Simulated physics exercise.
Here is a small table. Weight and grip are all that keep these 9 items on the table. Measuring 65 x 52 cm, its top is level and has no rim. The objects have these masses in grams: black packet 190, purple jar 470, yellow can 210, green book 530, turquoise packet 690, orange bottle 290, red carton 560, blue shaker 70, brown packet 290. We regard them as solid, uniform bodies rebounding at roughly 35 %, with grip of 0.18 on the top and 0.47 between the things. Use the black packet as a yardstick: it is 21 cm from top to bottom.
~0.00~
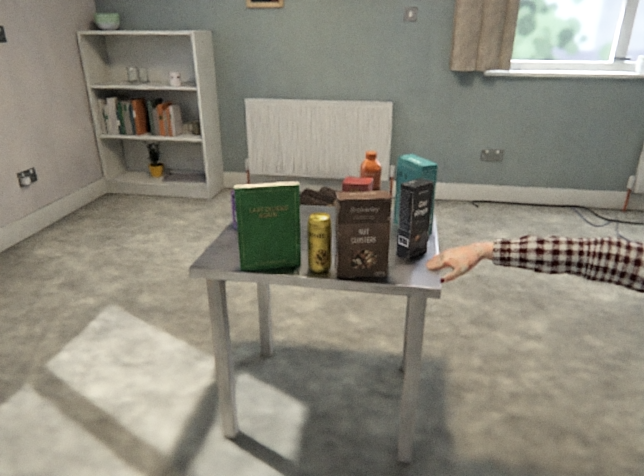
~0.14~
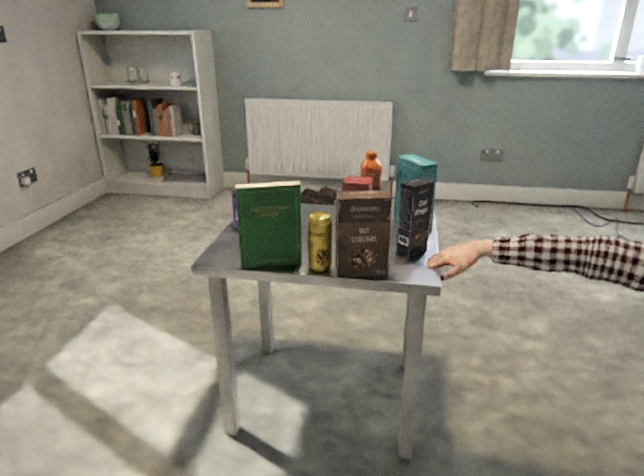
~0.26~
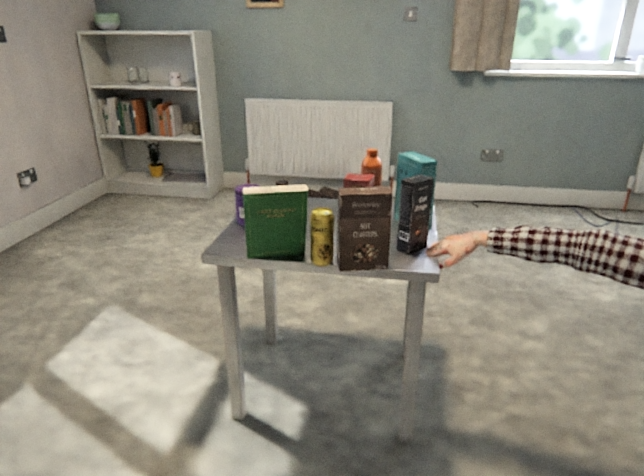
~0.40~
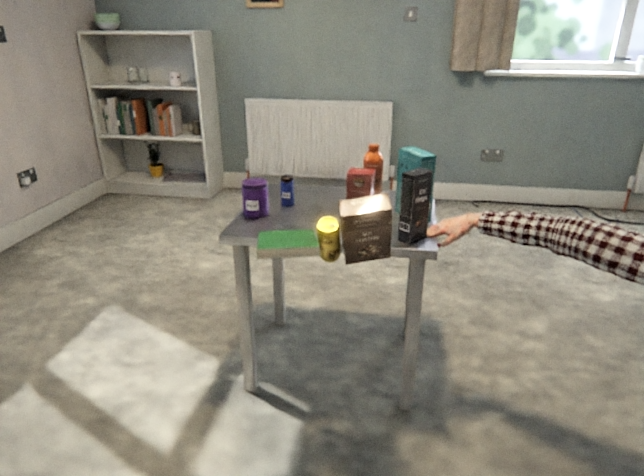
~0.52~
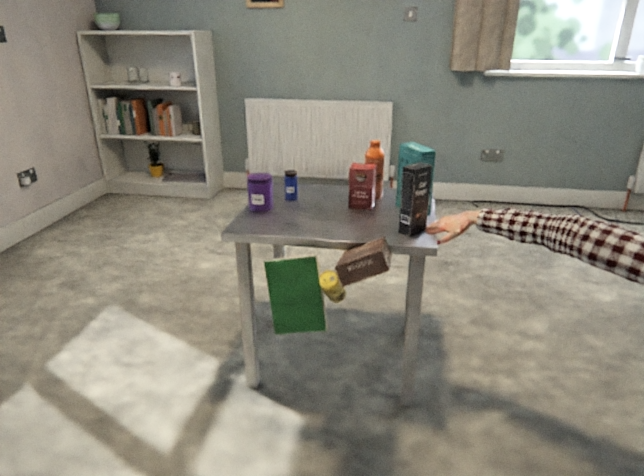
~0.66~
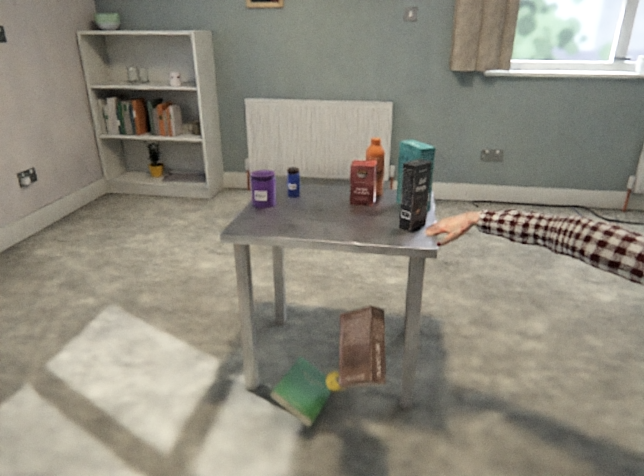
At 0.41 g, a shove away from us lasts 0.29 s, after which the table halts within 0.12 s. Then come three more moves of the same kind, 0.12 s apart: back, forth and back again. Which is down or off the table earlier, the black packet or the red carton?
Second.
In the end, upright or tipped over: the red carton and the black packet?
In the last frame the red carton does not stay up and the black packet remains up.
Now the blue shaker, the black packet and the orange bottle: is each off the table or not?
Observed: Blue shaker exits its support; black packet remains in bounds; orange bottle exits its support.
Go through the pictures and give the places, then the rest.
In the first frame, black packet (415, 219).
In the second frame, table shifted 1 cm; green book (270, 226).
In the third frame, table shifted 8 cm; green book (276, 223) off the table.
In the fourth frame, table shifted 21 cm; green book (287, 243) off the table; brown packet (366, 230) off the table.
In the fifth frame, table shifted 24 cm; green book (296, 295) off the table; yellow can (333, 287) off the table.
In the sixth frame, table shifted 23 cm; black packet (415, 195) moved 3 cm; red carton (363, 183) moved 3 cm.
After 1.16 s, orange bottle, red carton and blue shaker now off the table; black packet moved 12 cm near (415, 203); turquoise packet moved 14 cm.
After 1.86 s, table shifted 14 cm; turquoise packet now off the table; black packet moved 14 cm near (415, 187); purple jar moved 15 cm.
In the end (2.7 s), off the table, purple jar, yellow can, green book, turquoise packet, orange bottle, red carton, blue shaker and brown packet; not toppled but over 5 cm from the start, black packet. At the end, from the last picture's camera, black packet near (415, 197), red carton near (355, 314). Black packet was never lost; red carton went at 0.92 s.
